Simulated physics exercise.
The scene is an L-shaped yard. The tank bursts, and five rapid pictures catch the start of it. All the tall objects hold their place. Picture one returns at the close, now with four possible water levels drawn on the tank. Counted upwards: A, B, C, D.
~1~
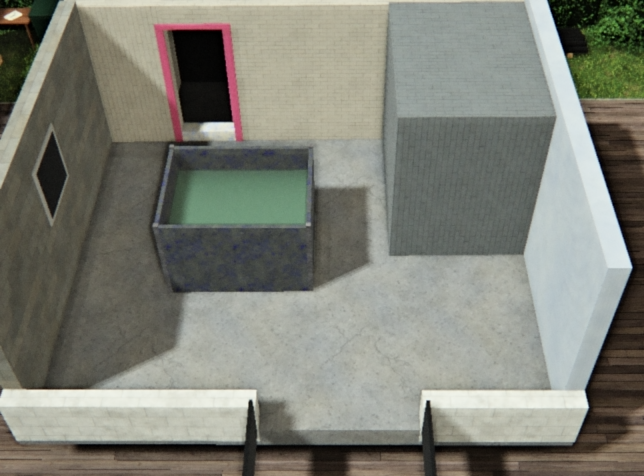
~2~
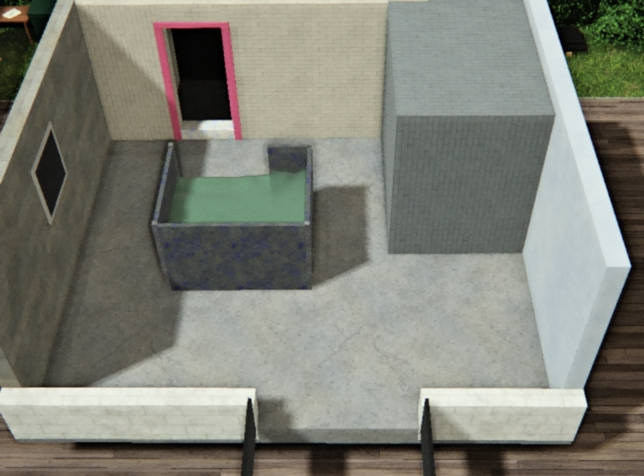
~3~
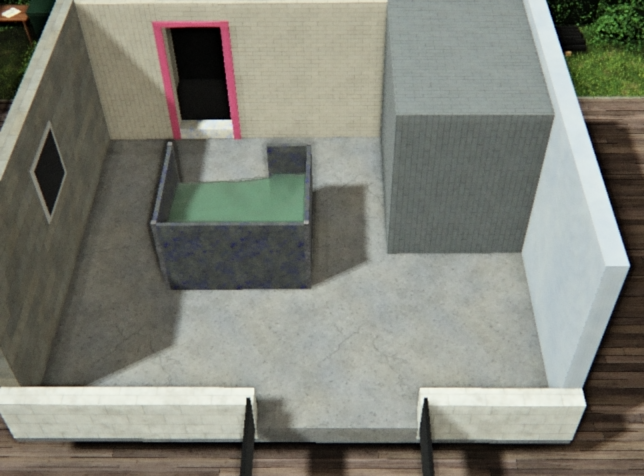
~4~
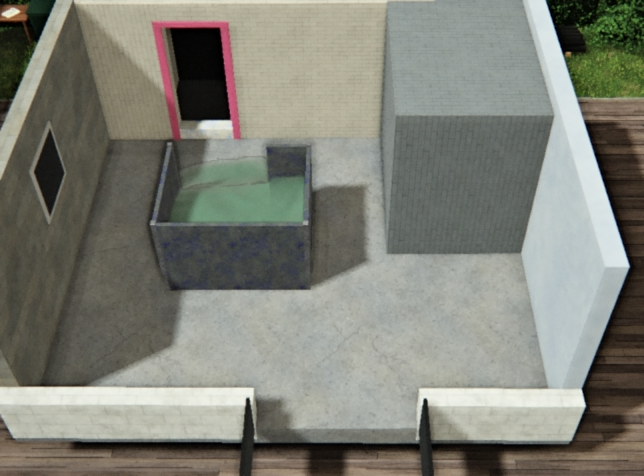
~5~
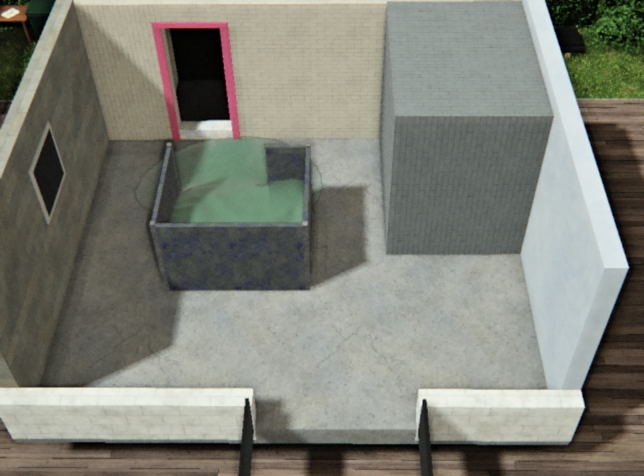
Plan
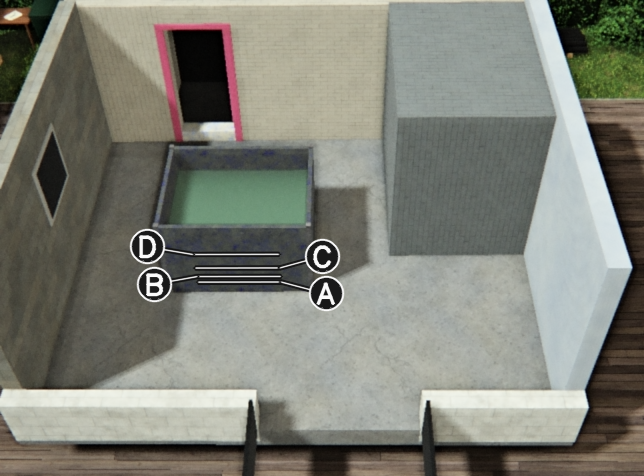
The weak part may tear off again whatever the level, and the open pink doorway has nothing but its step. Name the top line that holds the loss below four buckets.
Choose B.
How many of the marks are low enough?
Two.
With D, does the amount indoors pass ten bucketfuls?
Yes.
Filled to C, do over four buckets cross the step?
Yes, that goes wrong.
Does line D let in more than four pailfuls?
Yes.
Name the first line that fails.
C.
On the marked copy, A at (239, 282); B at (238, 276); C at (237, 268); D at (235, 254); from the bottom up A, B, C, D.
For line A, nothing gets over.
For line B, a bucket or two gets in.
For line C, about 9 bucketfuls get in.
For line D, dozens of bucketfuls pour in.
